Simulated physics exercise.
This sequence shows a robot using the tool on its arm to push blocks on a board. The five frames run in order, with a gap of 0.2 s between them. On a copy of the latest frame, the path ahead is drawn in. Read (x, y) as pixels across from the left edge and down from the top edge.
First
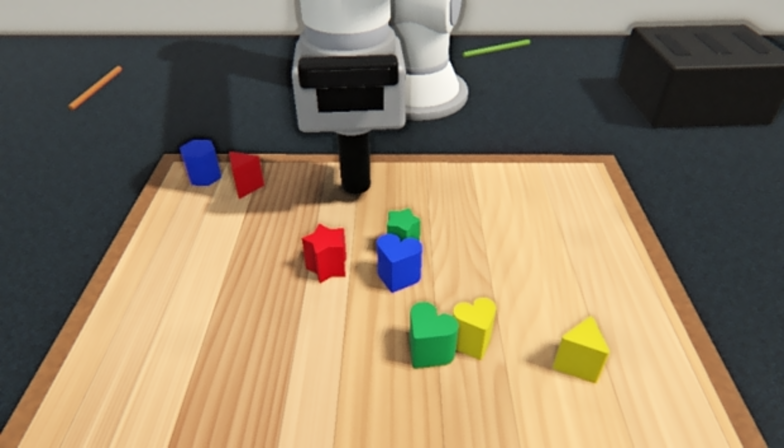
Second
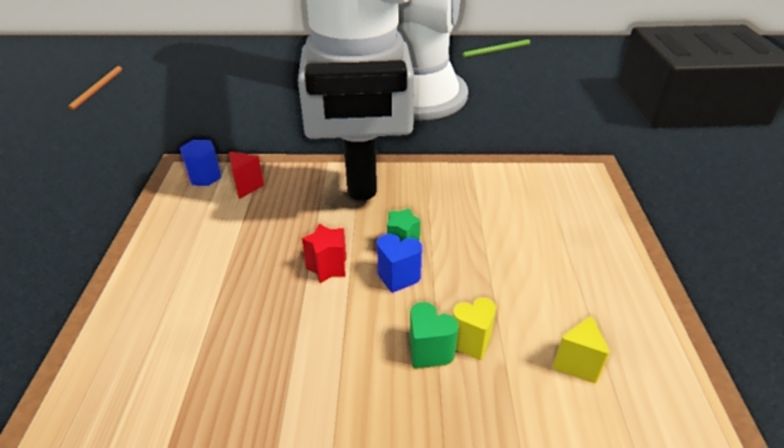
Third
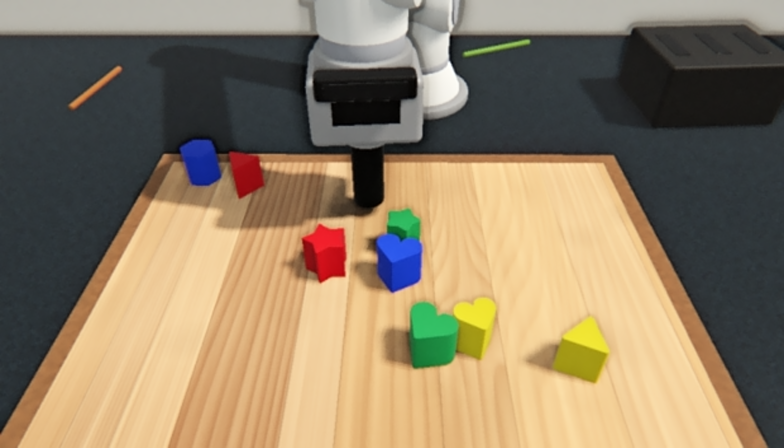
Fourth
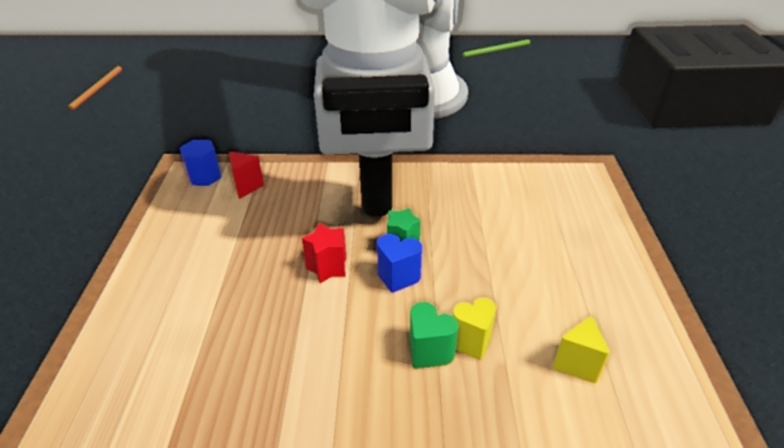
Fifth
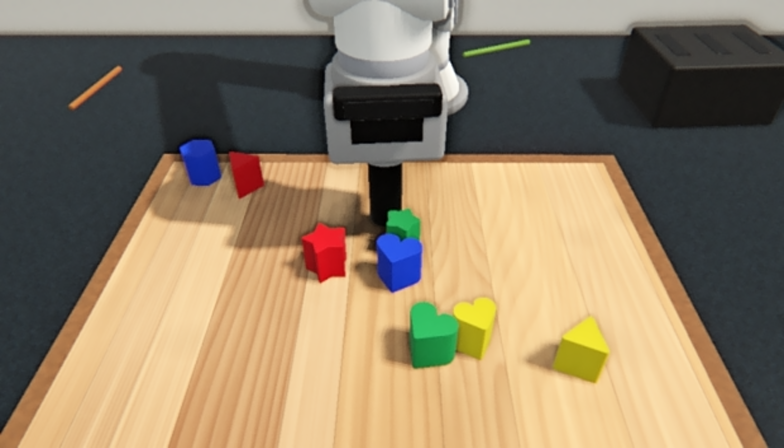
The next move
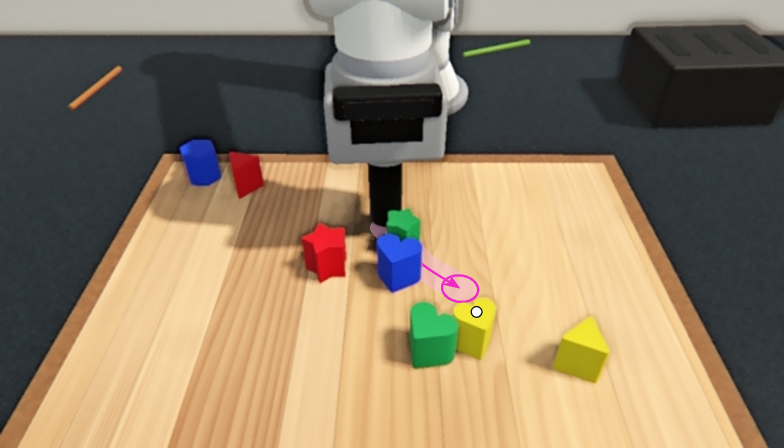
A robot arm moving its black tool slightly forward and right toward a green star block, the coloured blocks staying still.
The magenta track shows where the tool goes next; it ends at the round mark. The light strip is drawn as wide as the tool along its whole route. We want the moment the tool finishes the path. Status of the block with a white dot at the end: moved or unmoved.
Well, the block with a white dot holds its place.
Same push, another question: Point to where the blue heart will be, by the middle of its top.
Somewhere near (404, 261).
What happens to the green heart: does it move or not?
At the end of the path, the green heart remains in its old spot.
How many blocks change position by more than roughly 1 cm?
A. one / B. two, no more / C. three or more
Correct choice: B.
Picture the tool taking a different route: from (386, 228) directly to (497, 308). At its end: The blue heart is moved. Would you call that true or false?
True - the claim holds.
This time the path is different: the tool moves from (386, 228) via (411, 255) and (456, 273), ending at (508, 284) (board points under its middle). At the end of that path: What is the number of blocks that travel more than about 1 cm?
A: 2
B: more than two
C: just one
Correct choice: A.
The line goes from (386, 228) by way of (416, 259) to (460, 288); the dot is on the yellow heart.
On the path given first. One third of the way, tool at (407, 239); blue heart at (399, 253), turned 20° clockwise; green star block at (420, 237).
Two thirds of the way, tool at (430, 260); blue heart at (404, 261), turned 65° clockwise; green star block at (443, 261).
At the end, tool at (461, 278); blue heart at (404, 261), turned 65° clockwise; green star block at (459, 281), turned 25° clockwise; green heart unmoved; yellow heart unmoved.
